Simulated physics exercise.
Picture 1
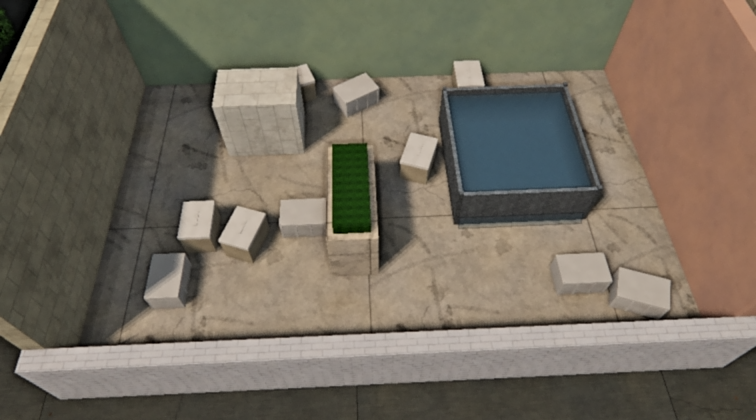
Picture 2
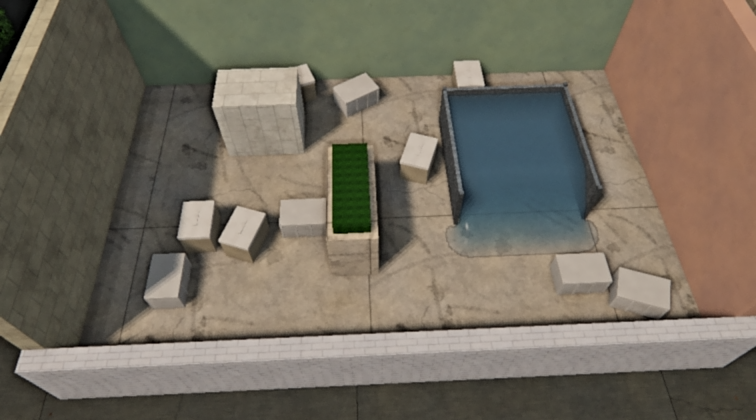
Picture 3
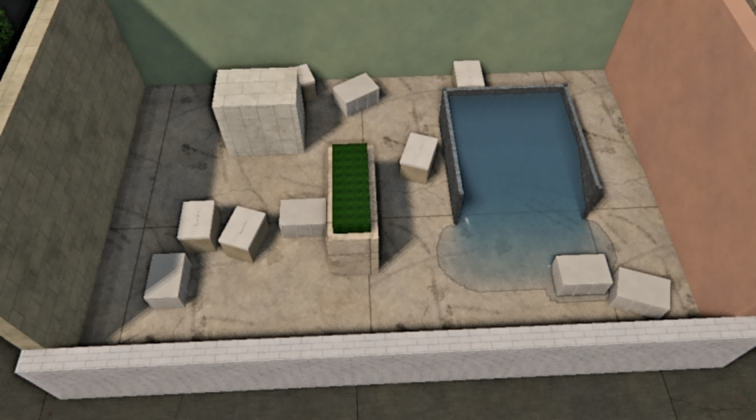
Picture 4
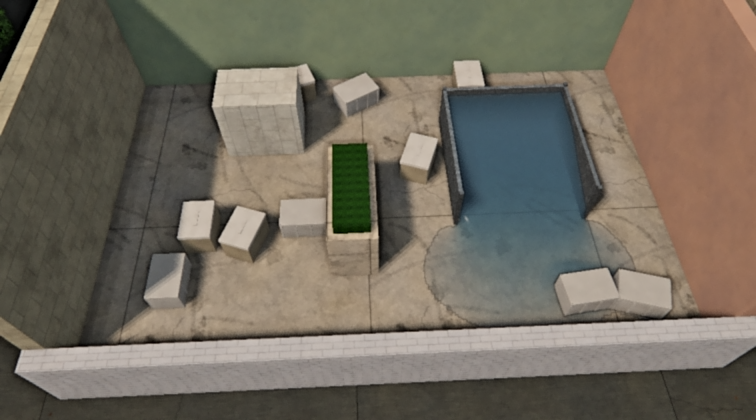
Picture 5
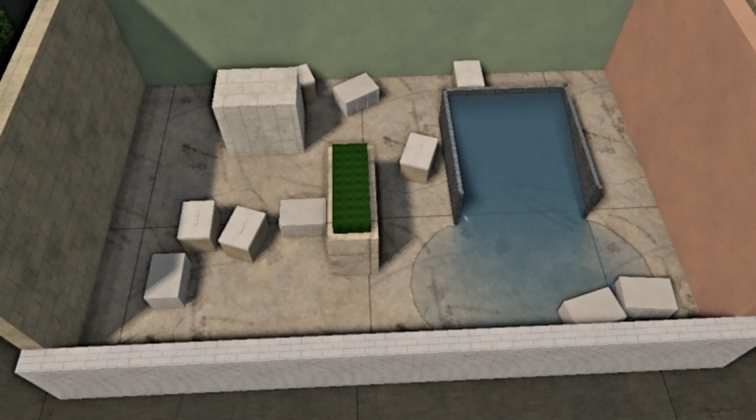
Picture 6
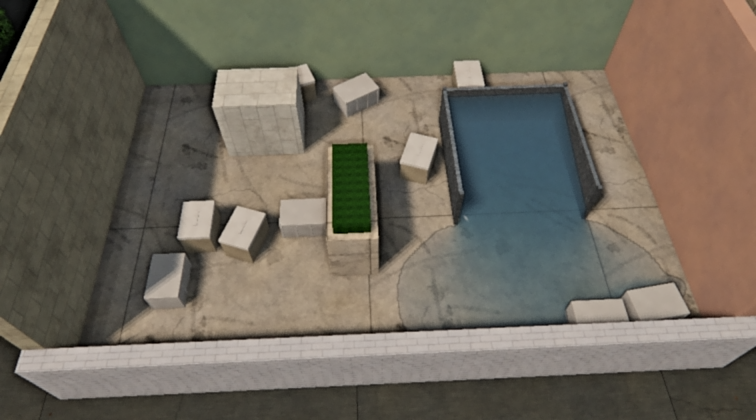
Water pouring from the open front of a raised tank, spreading across a walled courtyard and pushing two pale blocks toward the low front wall.
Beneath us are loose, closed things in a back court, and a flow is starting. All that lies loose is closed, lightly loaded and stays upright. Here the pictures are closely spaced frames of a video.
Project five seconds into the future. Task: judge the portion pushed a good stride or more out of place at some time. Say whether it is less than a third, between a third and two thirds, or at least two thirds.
It is between a third and two thirds.
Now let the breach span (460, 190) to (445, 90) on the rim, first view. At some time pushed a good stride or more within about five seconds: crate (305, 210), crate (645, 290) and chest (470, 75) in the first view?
Here is how they go, in order: Fails to go that far, dislodged that far, and dislodged that far.
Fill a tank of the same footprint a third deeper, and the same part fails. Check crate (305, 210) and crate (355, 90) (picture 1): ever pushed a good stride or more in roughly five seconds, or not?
First one: Stayed within that, second one: Stayed within that.
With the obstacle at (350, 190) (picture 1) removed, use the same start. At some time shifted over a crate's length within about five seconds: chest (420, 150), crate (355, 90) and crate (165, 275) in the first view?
Well, the first stayed in place, the second stayed in place, and the third was pushed clear.
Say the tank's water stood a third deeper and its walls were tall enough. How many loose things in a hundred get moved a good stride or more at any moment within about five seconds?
Around 70 in a hundred.
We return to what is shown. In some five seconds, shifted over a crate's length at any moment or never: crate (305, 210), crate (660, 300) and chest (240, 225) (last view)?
Never got far, went a long way, went a long way.
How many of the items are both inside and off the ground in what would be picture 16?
You get 2.
A moment on, 1 of 10 are well off their spots; 2 afloat.
Next, 1 of 10 are well off their spots; 2 afloat.
Later, 5 of 10 are well off their spots; 4 afloat.
In the end, 6 of 10 are well off their spots, and 6 have been at some point; 4 afloat.
